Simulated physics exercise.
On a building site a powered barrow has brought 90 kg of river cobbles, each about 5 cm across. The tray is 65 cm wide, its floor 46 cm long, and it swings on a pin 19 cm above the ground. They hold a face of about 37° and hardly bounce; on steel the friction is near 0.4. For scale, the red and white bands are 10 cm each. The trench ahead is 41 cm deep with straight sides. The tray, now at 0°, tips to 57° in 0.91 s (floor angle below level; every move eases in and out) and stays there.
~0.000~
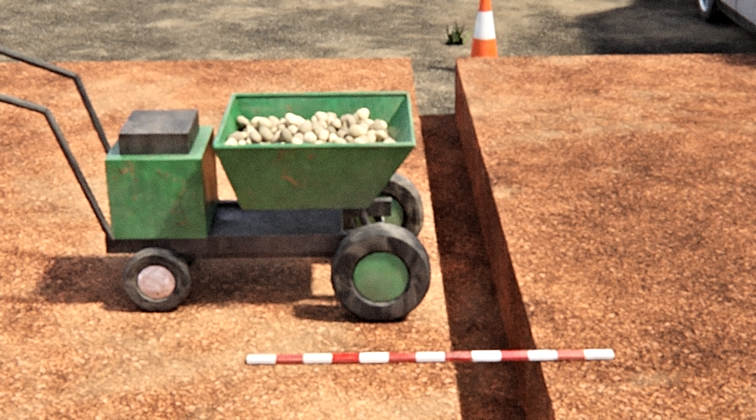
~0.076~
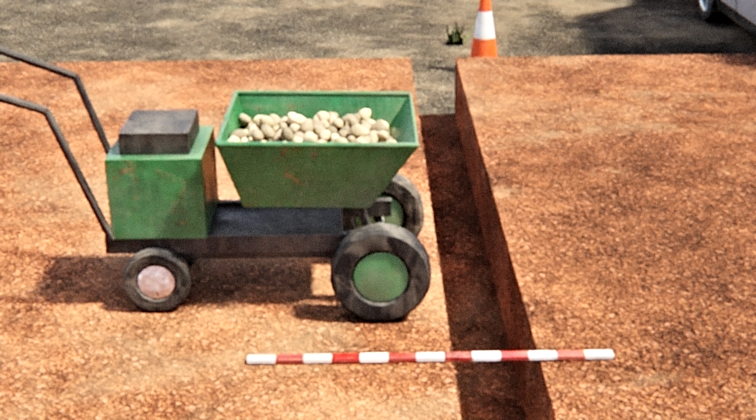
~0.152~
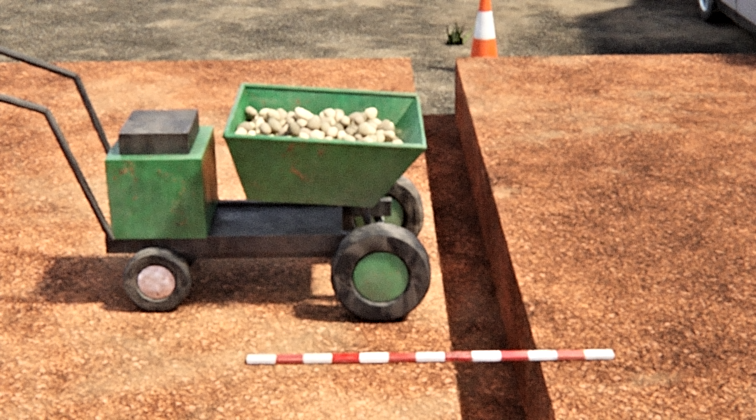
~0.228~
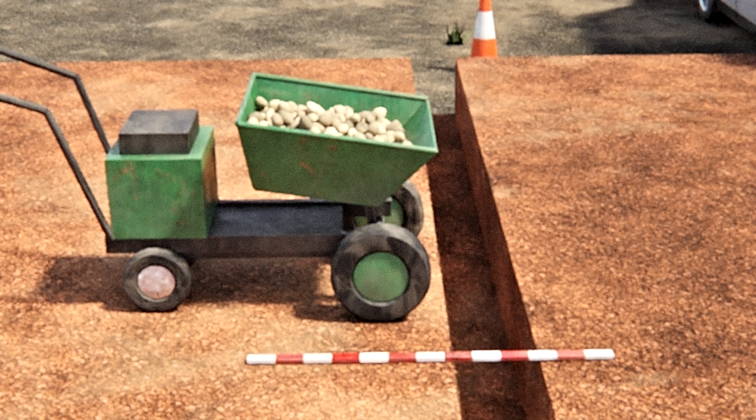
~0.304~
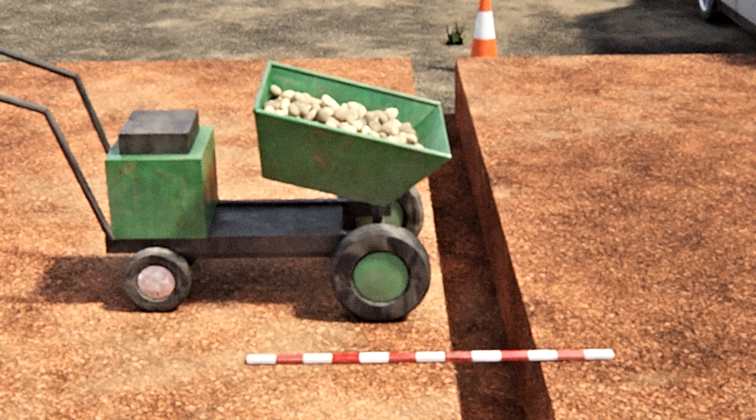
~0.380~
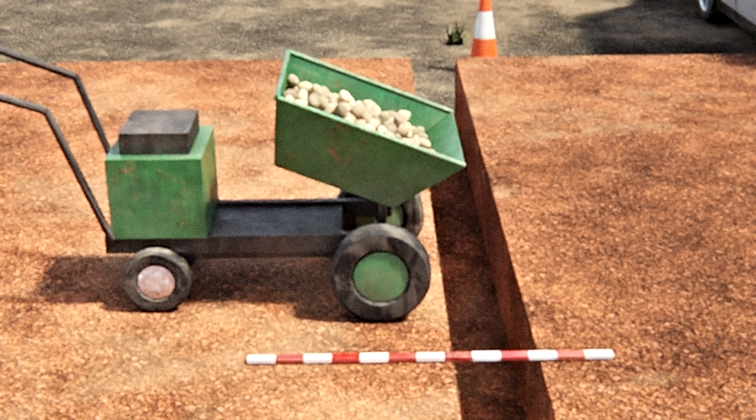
The clip opens on a green powered barrow standing on reddish ground, its level tray full of pale cobbles beside a straight-sided trench, with a red and white rod in front. The tray begins to tilt slowly, then its left end rises further as the right lip swings toward the trench, cobbles still inside.
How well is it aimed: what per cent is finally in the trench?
Roughly 8 per cent ends in the trench.
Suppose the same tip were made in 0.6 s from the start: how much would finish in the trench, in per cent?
It would be near 5 per cent.
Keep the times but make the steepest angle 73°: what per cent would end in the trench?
It would be near 20 per cent.
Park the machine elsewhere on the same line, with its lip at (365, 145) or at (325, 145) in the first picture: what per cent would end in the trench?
First some 25, then 40 per cent.
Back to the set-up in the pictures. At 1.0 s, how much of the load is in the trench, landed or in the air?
Some 0 per cent.
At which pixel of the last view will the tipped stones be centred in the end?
Their middle is at about (564, 280).
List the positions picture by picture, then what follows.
The tray is at 0°, its lip at (415, 145); the top of the load is at (304, 124), in the first frame.
Lip at (417, 146), floor tilted 1°, highest stones at (306, 123); the stones move at 0.2 m/s on average, in the second frame.
Lip at (425, 148), floor tilted 4°, highest stones at (294, 119); the stones move at 0.4 m/s on average, in the third frame.
The tray is at 9°, its lip at (436, 151); the top of the load is at (289, 112); the stones move at 0.6 m/s on average, in the fourth frame.
Lip at (450, 158), floor tilted 15°, highest stones at (296, 103); the stones move at 0.7 m/s on average, in the fifth frame.
Lip at (465, 166), floor tilted 22°, highest stones at (306, 94); the stones move at 0.8 m/s on average, in the sixth frame.
After 0.7 s the floor is at 48°; 100 % in the tray; the foremost stones are at (475, 183).
After 1.0 s the floor is at 57°; 93 % in the tray, 7 % past the trench; the foremost stones are at (554, 221).
After 1.4 s the floor is at 57°; 70 % in the tray, 1 % in the trench, 30 % past the trench; the foremost stones are at (644, 268).
After 3.3 s the floor is at 57°; 55 % in the tray, 8 % in the trench, 36 % past the trench; the foremost stones are at (691, 270).
